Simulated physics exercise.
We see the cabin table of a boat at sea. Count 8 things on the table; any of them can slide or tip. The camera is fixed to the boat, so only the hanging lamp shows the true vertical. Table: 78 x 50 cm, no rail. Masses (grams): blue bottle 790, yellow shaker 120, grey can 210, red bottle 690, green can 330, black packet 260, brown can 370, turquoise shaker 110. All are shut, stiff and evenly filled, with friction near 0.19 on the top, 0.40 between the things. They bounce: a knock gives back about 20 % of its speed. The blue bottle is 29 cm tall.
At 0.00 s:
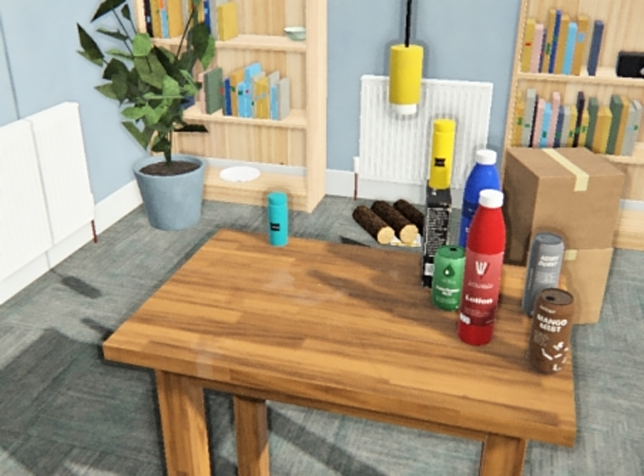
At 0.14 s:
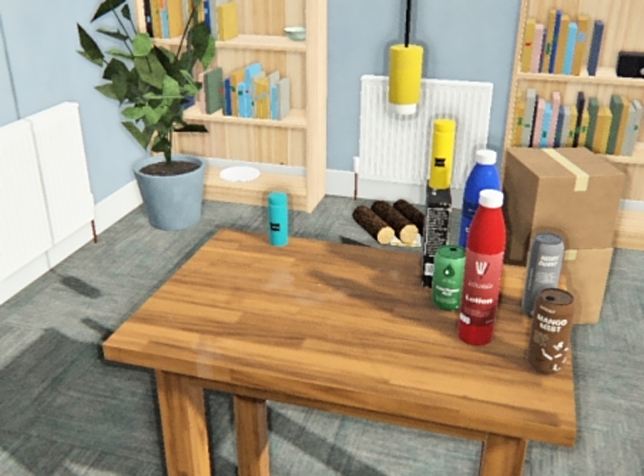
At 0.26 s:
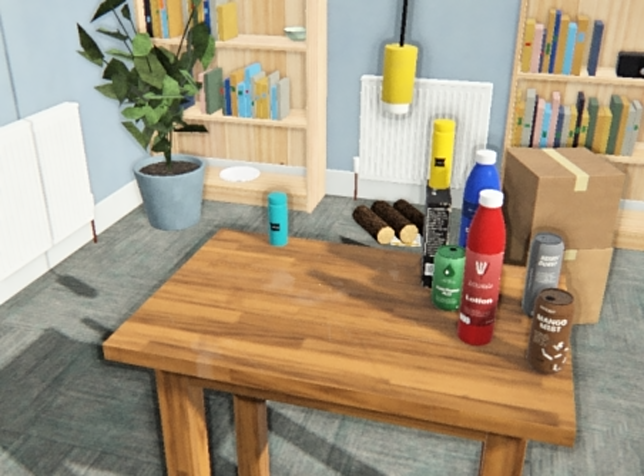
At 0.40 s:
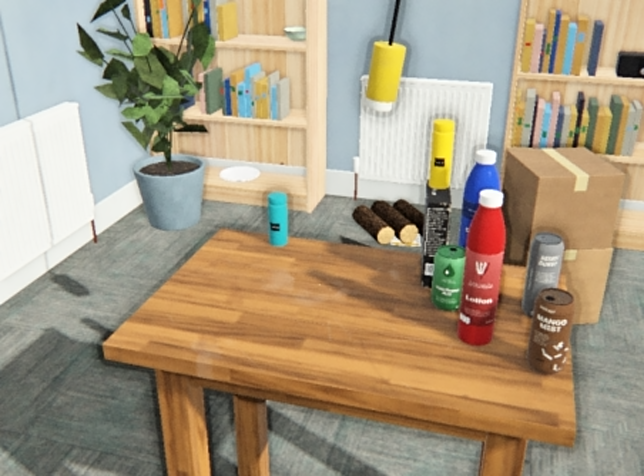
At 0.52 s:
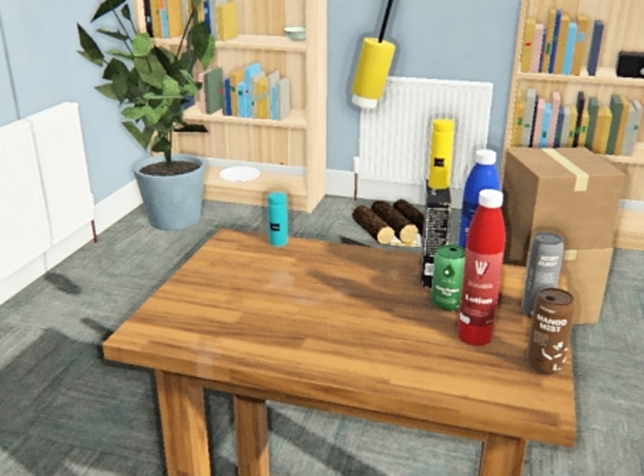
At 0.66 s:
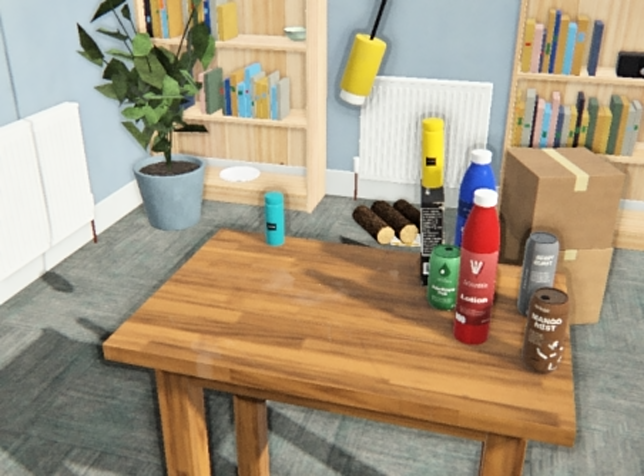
Yellow hanging lamp swinging steadily to the left above a wooden table, where bottles and cans stand still, then shift slightly left.
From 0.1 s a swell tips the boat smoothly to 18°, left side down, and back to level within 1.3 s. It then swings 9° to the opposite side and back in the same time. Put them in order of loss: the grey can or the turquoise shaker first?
It is the latter, the turquoise shaker.
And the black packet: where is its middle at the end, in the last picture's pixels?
Around (273, 242).
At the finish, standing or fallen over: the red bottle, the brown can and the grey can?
The red bottle is still upright; the brown can keeps standing; the grey can is still upright.
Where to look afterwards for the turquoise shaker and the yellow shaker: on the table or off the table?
The turquoise shaker finishes off the table; the yellow shaker ends off the table.
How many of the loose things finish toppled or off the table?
3 of them.
After 1.06 s, boat heeled 10°, left side down; grey can moved 14 cm near (465, 266); turquoise shaker moved 14 cm near (220, 212); yellow shaker on its side.
After 1.26 s, boat heeled 2°, left side down; yellow shaker and turquoise shaker now off the table; grey can moved 22 cm near (424, 261); black packet on its side.
In the end (3.2 s), off the table, yellow shaker and turquoise shaker; toppled on the table, black packet; not toppled but over 5 cm from the start, blue bottle, grey can, red bottle, green can and brown can. At the end, from the last picture's camera, grey can near (413, 260), turquoise shaker near (123, 425). Grey can was never lost; turquoise shaker went at 1.10 s.
